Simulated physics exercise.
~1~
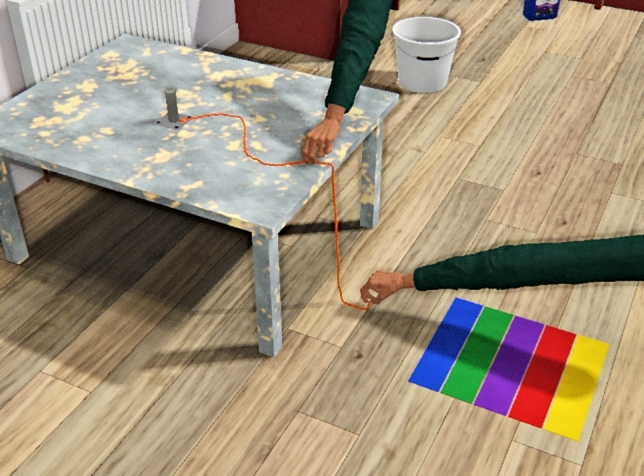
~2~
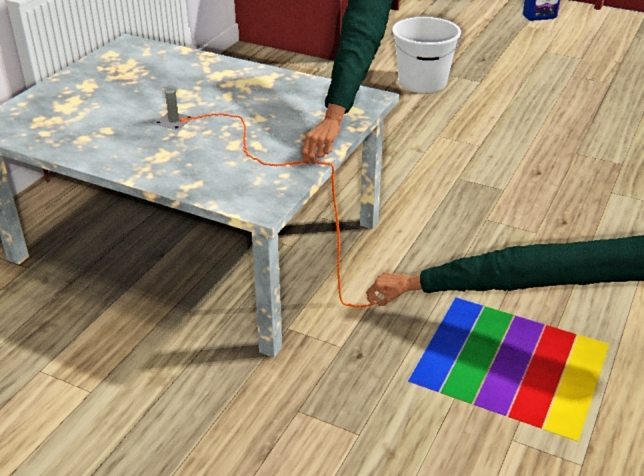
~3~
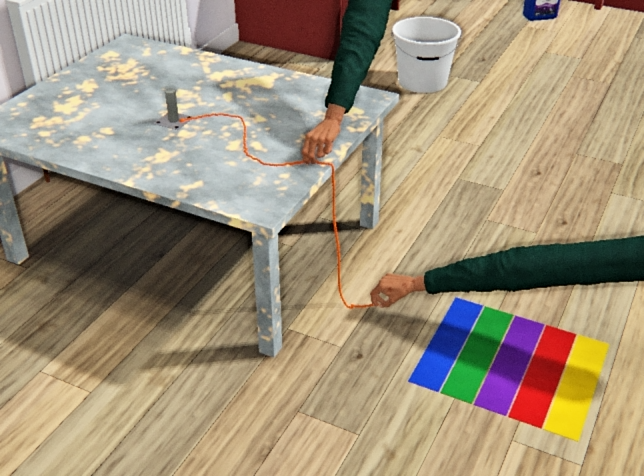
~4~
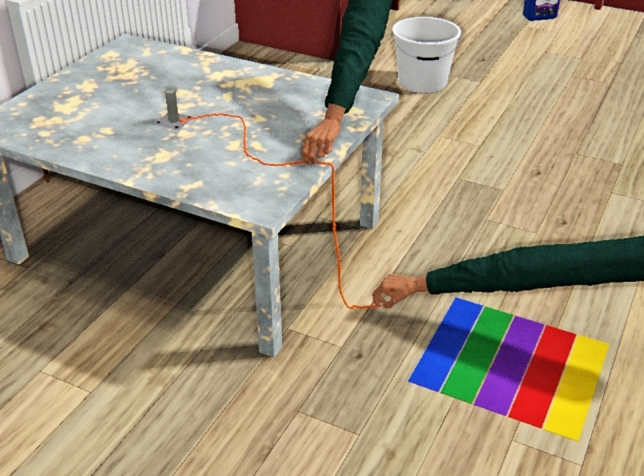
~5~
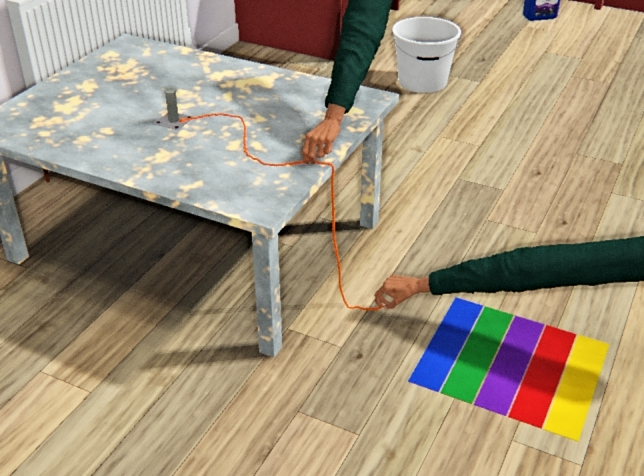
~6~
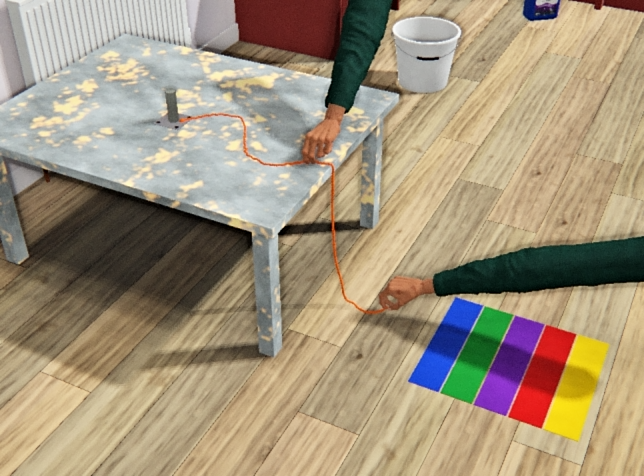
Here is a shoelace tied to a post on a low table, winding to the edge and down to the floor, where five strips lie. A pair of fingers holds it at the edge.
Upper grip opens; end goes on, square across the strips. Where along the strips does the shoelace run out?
Over the red strip.
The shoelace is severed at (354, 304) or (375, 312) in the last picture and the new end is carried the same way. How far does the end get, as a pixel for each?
Pixel positions, in order: (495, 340), (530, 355).
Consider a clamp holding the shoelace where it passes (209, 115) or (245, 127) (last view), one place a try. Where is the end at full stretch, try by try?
Per try (px, approx.): (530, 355); (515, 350).
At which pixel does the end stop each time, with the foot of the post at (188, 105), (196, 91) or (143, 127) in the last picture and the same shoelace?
Around (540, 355), (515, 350) and (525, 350).
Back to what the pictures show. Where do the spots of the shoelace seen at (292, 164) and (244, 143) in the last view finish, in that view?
Final spots: (352, 183), then (285, 150).
Early on, end near (481, 337); over green.
Midway, end near (524, 351); over purple.
At the end of the slack, end near (550, 360); over red. Over red.
